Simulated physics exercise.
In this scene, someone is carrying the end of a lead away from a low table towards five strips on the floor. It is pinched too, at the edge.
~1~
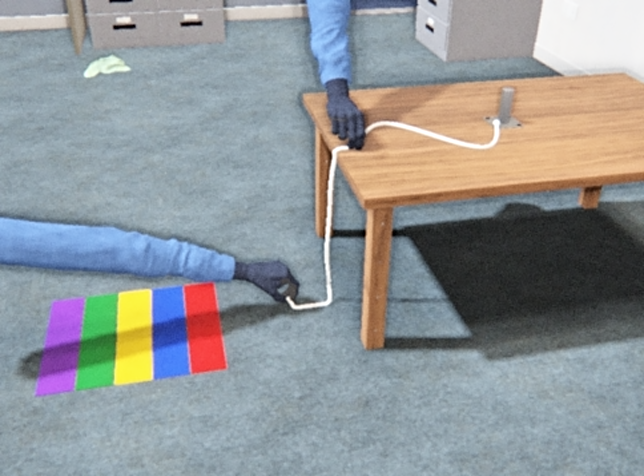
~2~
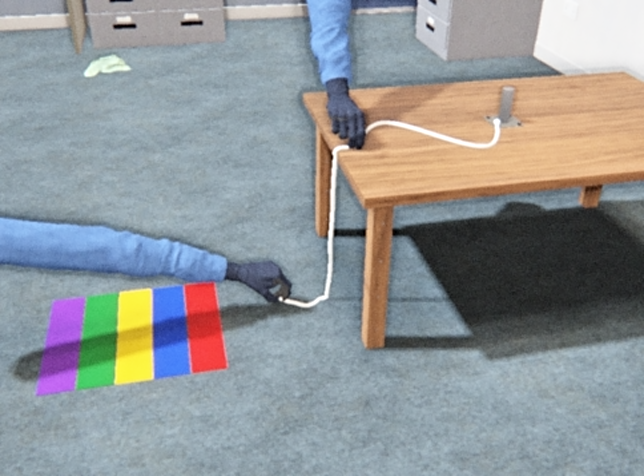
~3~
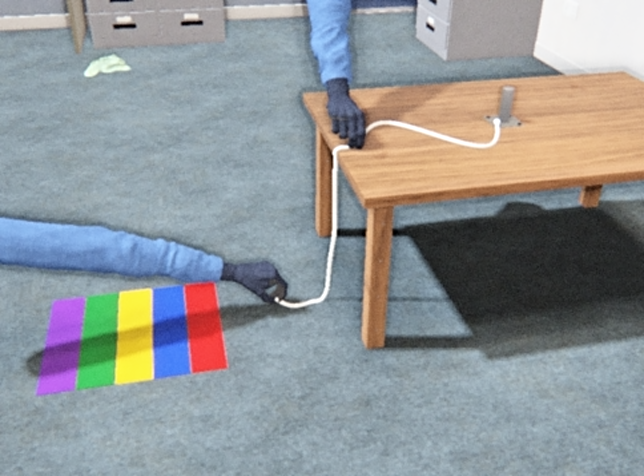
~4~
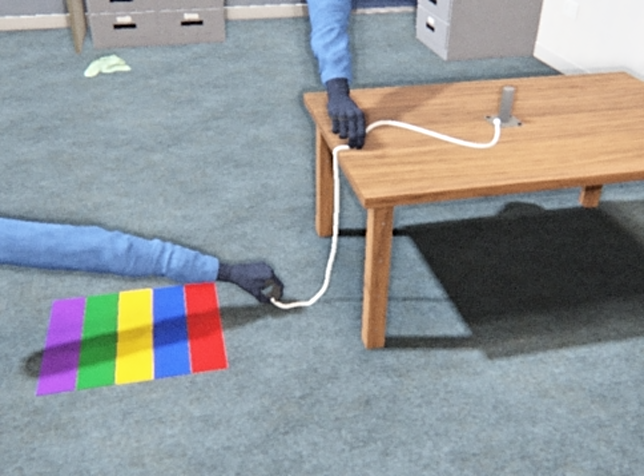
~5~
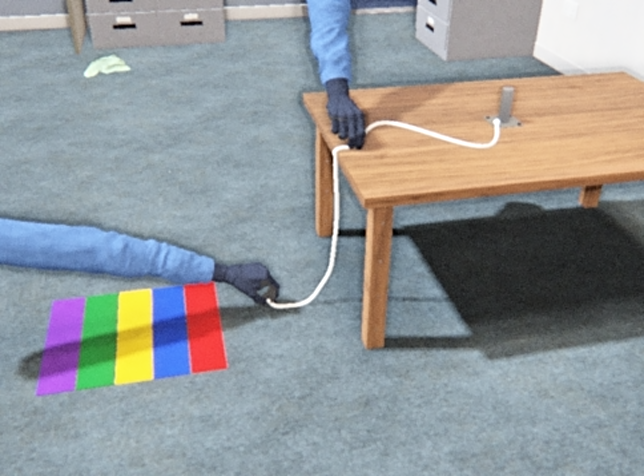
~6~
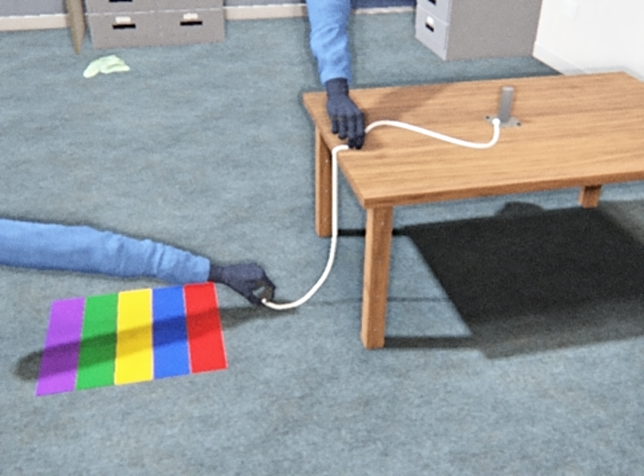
On blue-grey carpet, one gloved hand pinching a white cord at a wooden table's edge, another drawing its end slightly left.
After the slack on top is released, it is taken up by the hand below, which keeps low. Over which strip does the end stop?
Over the purple strip.
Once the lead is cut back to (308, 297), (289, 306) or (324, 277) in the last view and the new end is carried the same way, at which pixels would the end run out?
In order, roughly (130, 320), (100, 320) and (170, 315).
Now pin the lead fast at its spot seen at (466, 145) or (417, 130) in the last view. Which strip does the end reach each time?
With the first choice you'd get green, with the second yellow.
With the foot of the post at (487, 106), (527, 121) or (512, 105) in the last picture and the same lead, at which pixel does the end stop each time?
Going by the last picture, roughly (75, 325), (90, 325) and (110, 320).
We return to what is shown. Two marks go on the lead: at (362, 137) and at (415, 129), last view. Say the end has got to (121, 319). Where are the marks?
First: (320, 192). Second: (365, 140).
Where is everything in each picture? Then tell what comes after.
End (288, 298); red (207, 353); blue (171, 358); yellow (134, 363); green (96, 369); purple (57, 374), in the first frame.
End (280, 299); lead through (497, 136) (442, 137) (376, 125) (337, 152) (332, 222) (328, 286), in the second frame.
End (276, 299), in the third frame.
End (273, 300); lead through (497, 136) (442, 137) (376, 124) (337, 152) (336, 221) (326, 286), in the fourth frame.
End (268, 300), in the fifth frame.
End (264, 301); lead through (496, 136) (441, 137) (375, 125) (337, 152) (335, 221) (317, 287), in the sixth frame.
A little later, end near (122, 319); over yellow.
Next, end near (82, 324); over green.
When it is tight, end near (60, 327); over purple. The end stops over the purple strip.
